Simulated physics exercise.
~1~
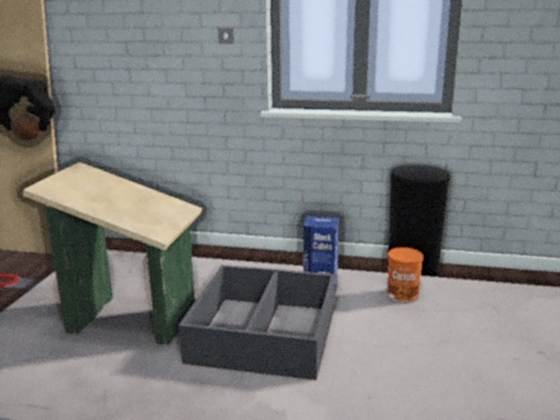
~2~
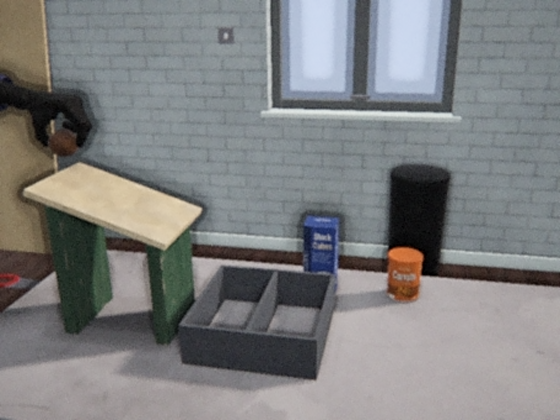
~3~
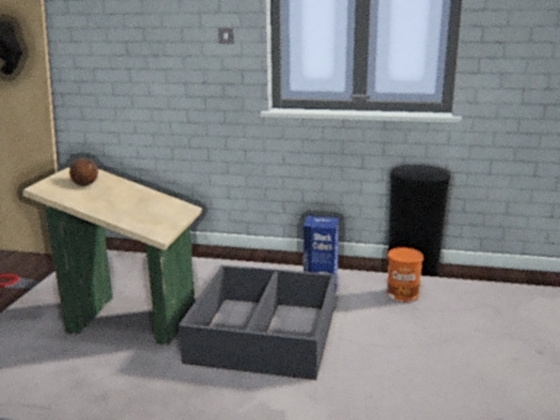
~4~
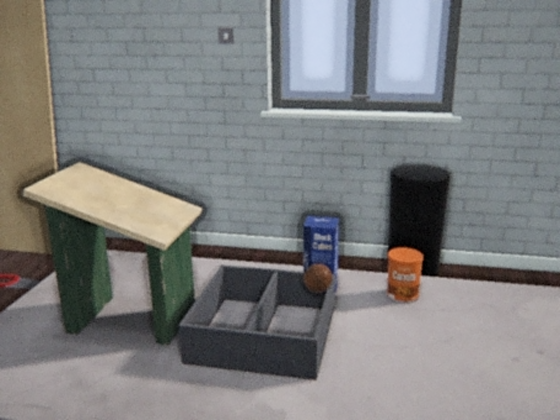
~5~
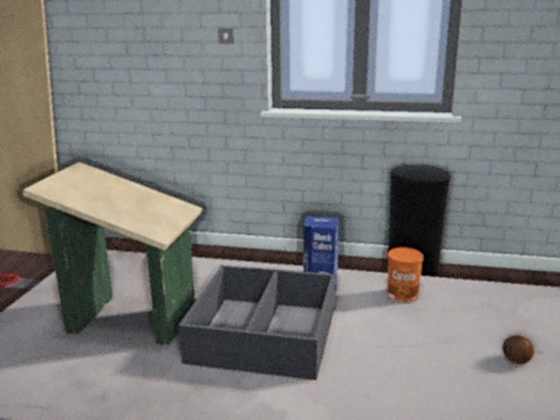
A brown onion is lowered by a dark gripper onto a slanted board and released, then travels right past the two-bay tray, in front of a blue carton, and ends on the floor at the far right, beyond the orange tin, outside both bays.
